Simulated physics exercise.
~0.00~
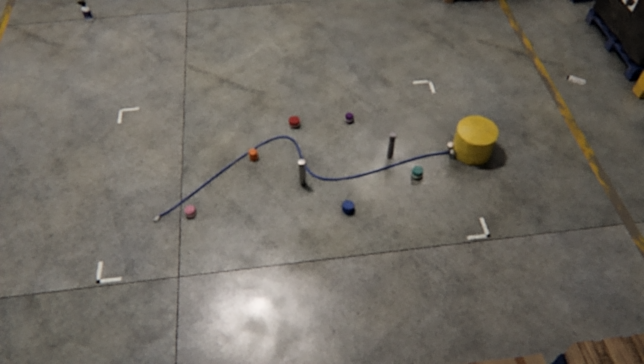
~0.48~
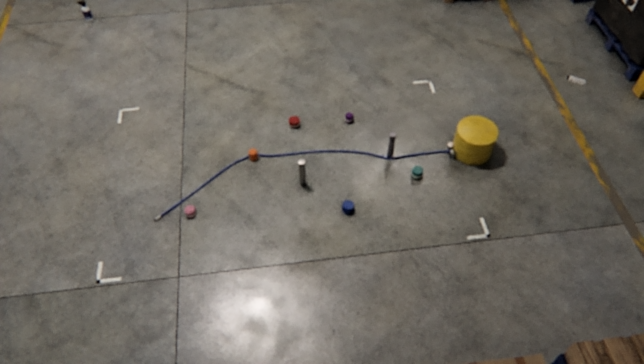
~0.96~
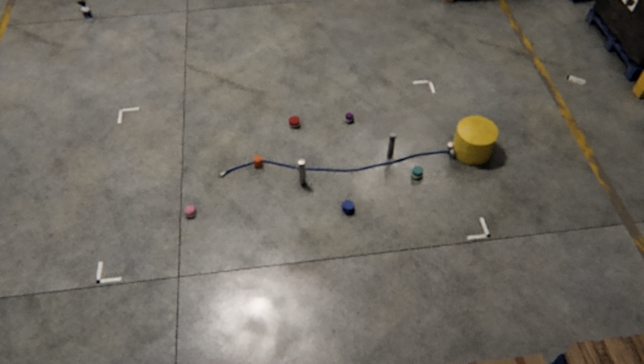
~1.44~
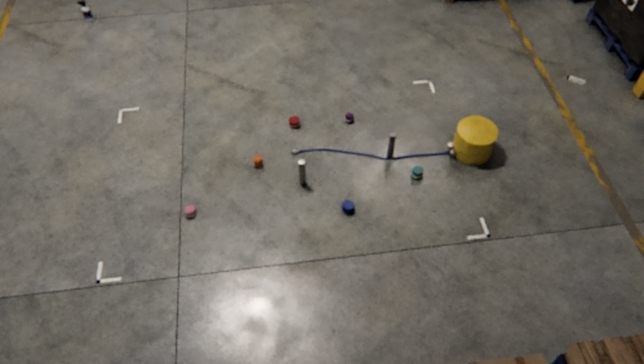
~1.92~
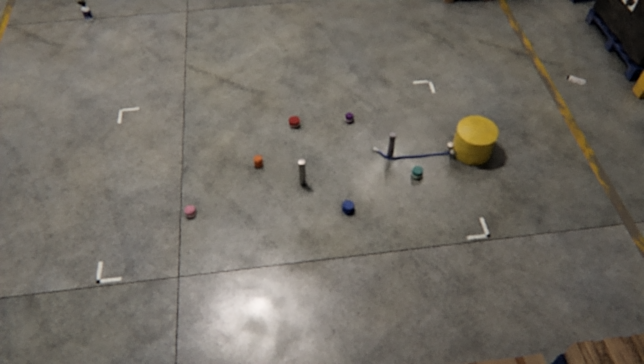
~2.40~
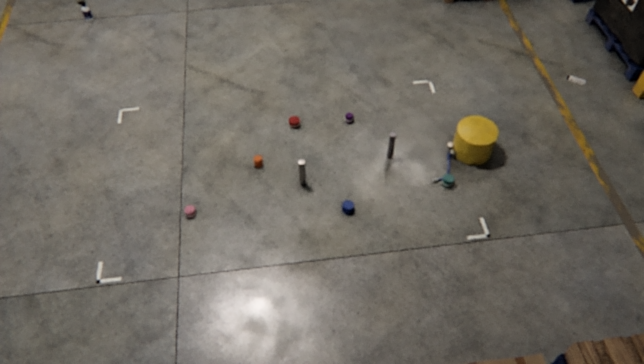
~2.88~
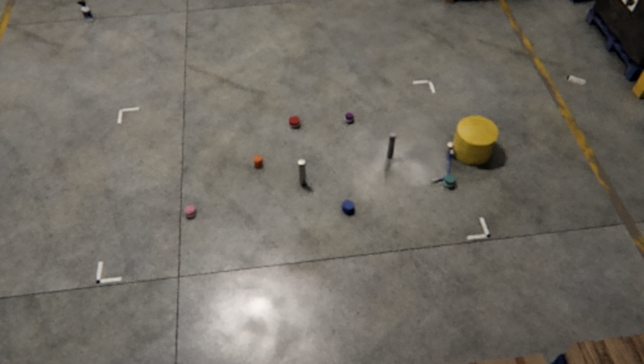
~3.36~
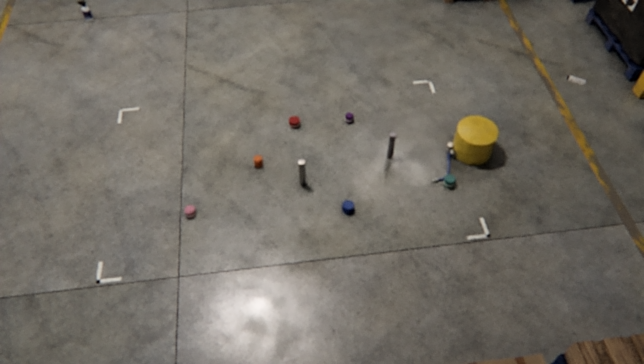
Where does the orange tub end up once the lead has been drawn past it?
It ends just off its starting place, a little to the right and slightly lower in the view.
